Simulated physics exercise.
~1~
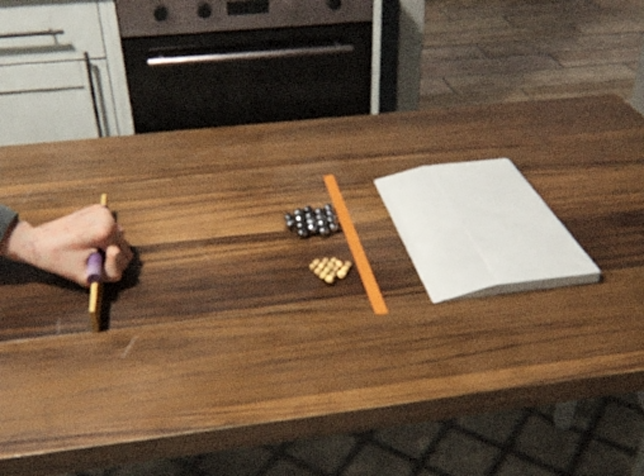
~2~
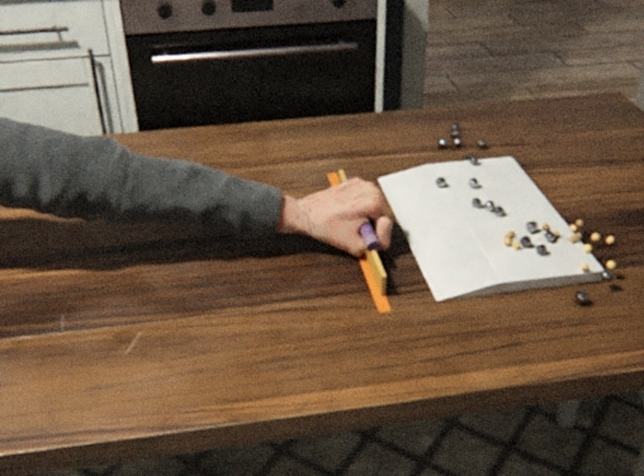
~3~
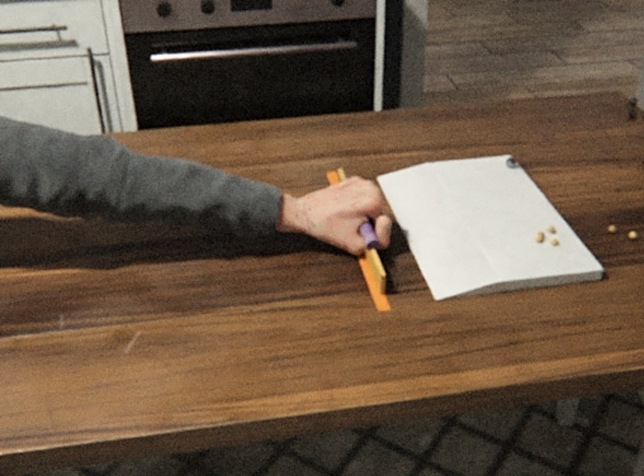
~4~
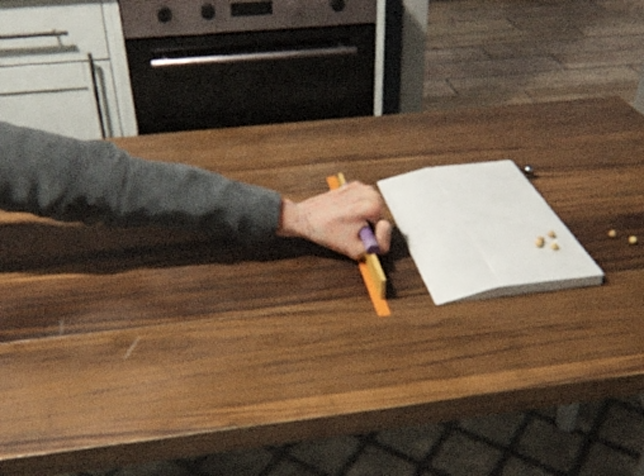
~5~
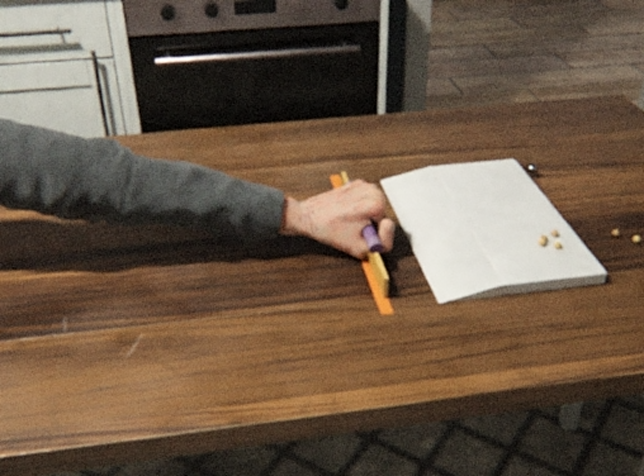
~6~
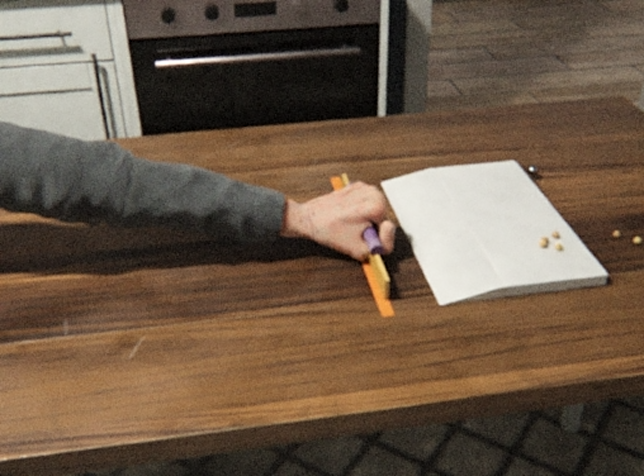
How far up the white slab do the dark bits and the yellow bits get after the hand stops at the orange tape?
Some of the yellow bits from the near handful reach the top of the slab, and so do some of the dark bits from the far handful.
